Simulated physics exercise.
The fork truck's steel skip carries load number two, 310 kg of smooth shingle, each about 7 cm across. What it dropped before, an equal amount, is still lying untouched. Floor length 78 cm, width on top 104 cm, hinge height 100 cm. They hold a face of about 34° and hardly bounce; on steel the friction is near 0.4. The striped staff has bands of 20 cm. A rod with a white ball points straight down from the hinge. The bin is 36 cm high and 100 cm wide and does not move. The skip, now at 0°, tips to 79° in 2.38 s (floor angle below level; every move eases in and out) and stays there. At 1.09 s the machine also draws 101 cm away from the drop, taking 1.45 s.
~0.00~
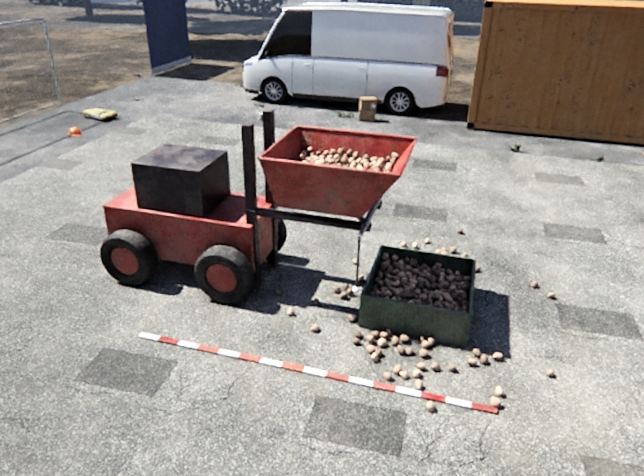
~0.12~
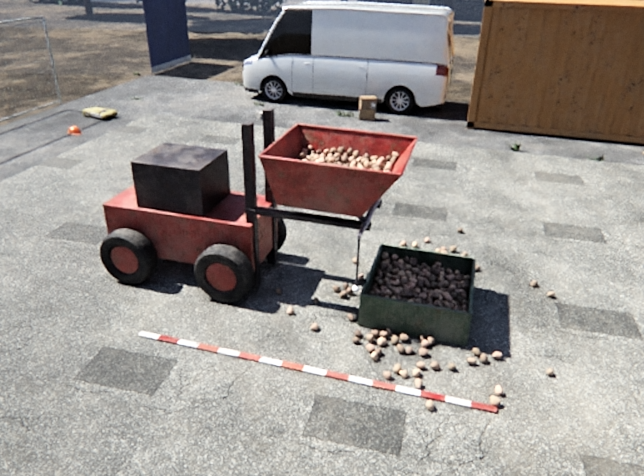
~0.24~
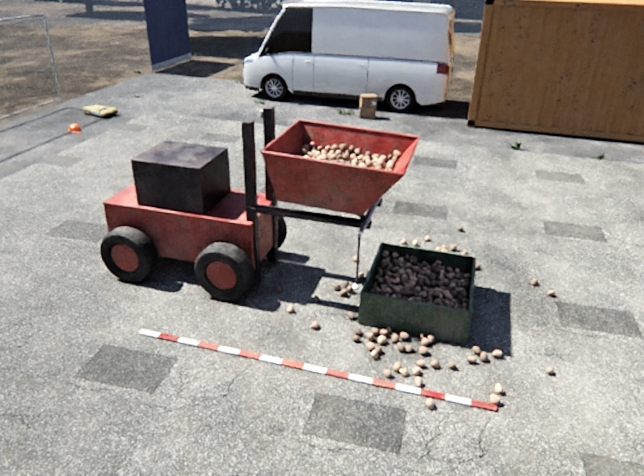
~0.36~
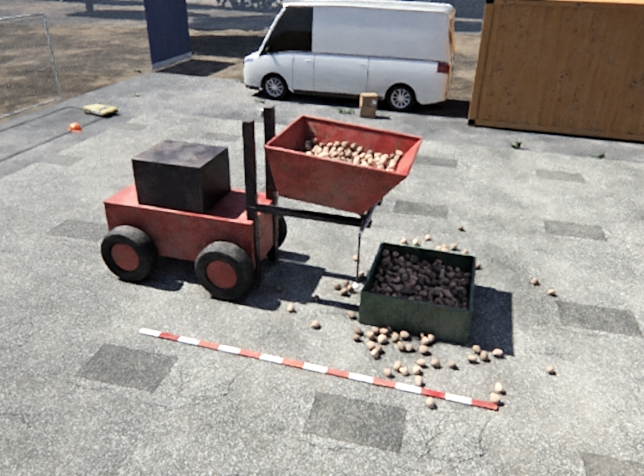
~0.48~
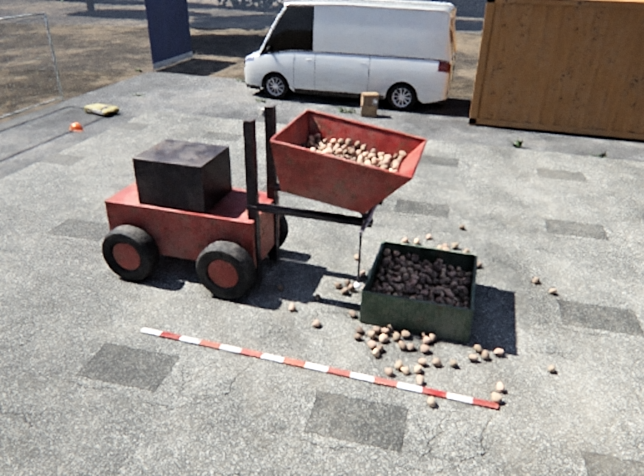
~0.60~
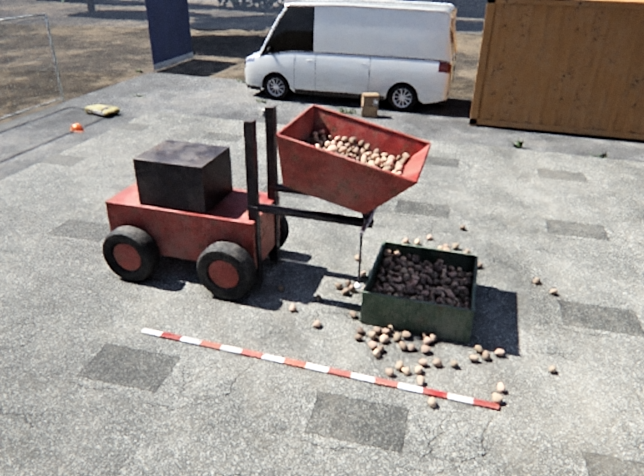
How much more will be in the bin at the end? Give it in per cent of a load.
Close to 41 parts in a hundred.
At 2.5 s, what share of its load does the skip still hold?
It holds some 25 per cent.
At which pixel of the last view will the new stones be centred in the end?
Near (369, 281).
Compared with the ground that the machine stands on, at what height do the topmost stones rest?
Some 44 cm above that level.
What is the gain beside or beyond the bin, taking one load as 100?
Some 5 per cent of a load.
After 1.8 s the floor is at 66°; in per cent of one load, 86 in the skip, 2 short of the bin, 99 in the bin, 13 beside or beyond the bin; the foremost stones are at (515, 344).
After 2.5 s the floor is at 79°; in per cent of one load, 26 in the skip, 30 short of the bin, 127 in the bin, 17 beside or beyond the bin; the foremost stones are at (515, 344).
After 3.0 s the floor is at 79°; in per cent of one load, 6 in the skip, 50 short of the bin, 127 in the bin, 17 beside or beyond the bin; the foremost stones are at (515, 349).
After 5.5 s the floor is at 79°; in per cent of one load, 0 in the skip, 54 short of the bin, 127 in the bin, 19 beside or beyond the bin; the foremost stones are at (515, 349). Net gain in the bin, 41.
